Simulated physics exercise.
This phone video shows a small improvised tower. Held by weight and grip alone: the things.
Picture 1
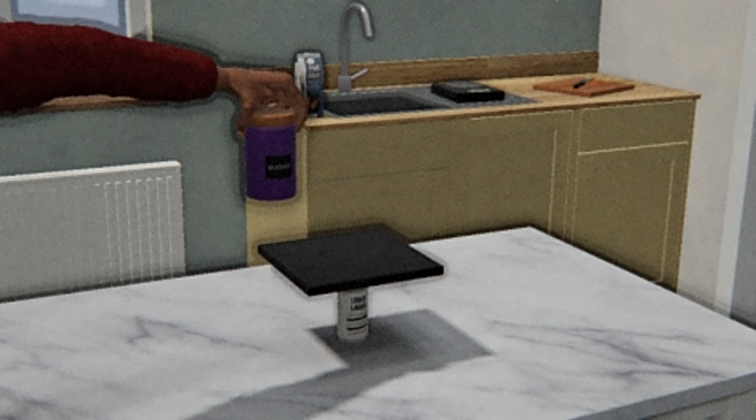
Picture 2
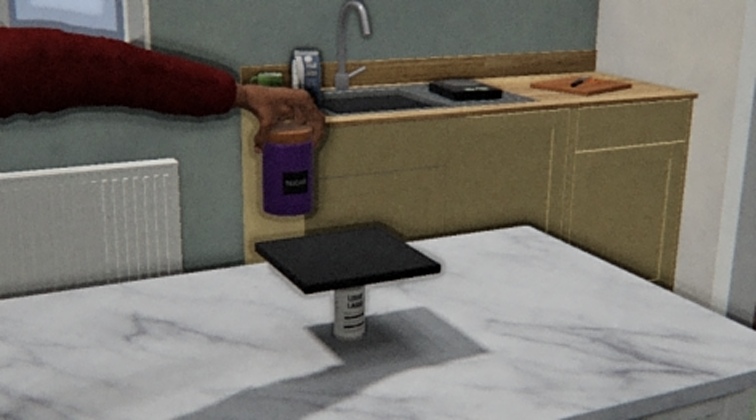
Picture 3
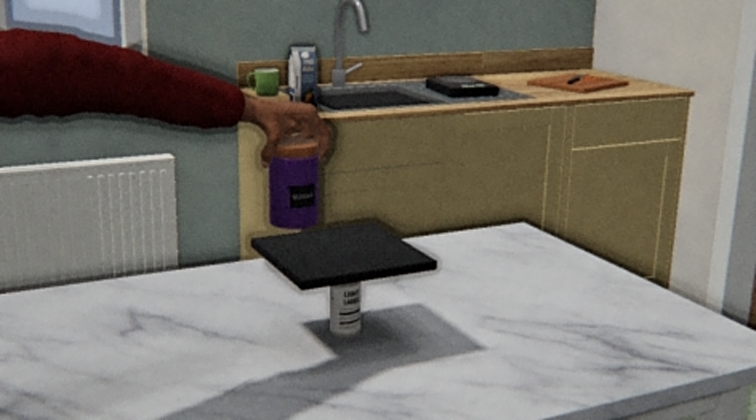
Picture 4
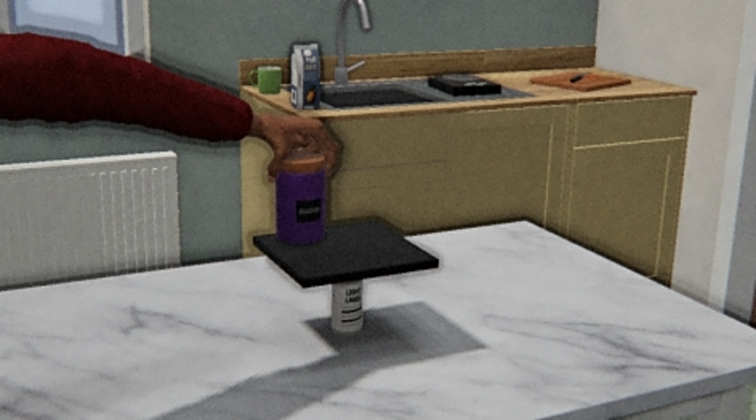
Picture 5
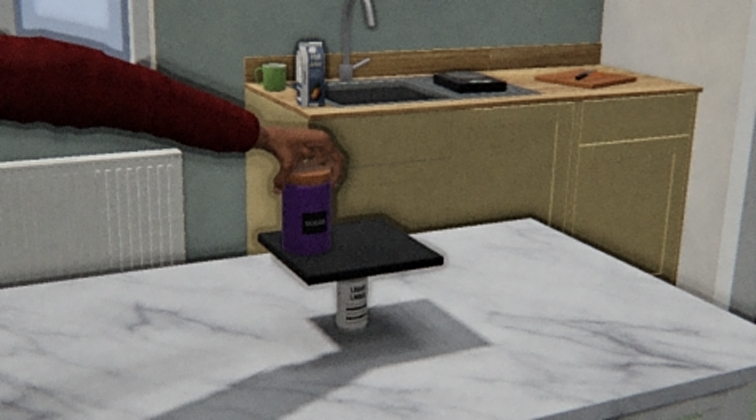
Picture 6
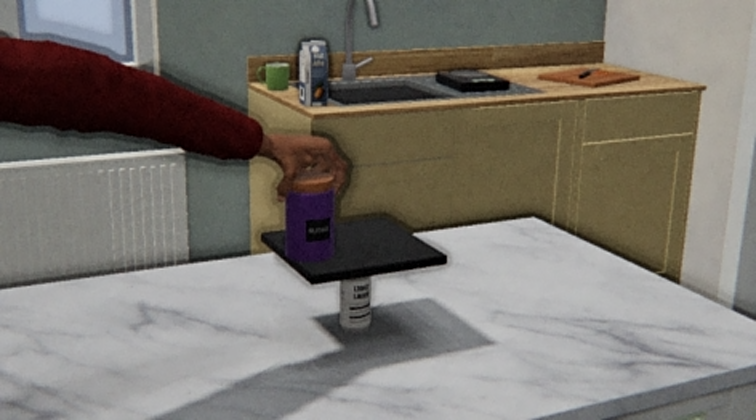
A hand in a red sleeve lowering a purple jar onto the left side of a black lid atop a small white container.
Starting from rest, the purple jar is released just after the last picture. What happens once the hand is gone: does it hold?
The stack will not stay as built.
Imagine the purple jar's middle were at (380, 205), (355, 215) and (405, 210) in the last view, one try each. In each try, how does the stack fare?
Try one: Stable; try two: Collapse; try three: Collapse.
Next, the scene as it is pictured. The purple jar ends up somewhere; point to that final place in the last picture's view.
Close to pixel (246, 340).
Then, 0.40 s on from there, purple jar now fallen; black lid turned 66° from how it was put.
Then, 0.70 s on from there, black lid now fallen; white can turned 53° from how it was put.
In the end, fallen, black lid, white can and purple jar. At the end, from the last picture's camera, purple jar near (246, 340). The stack gives way.
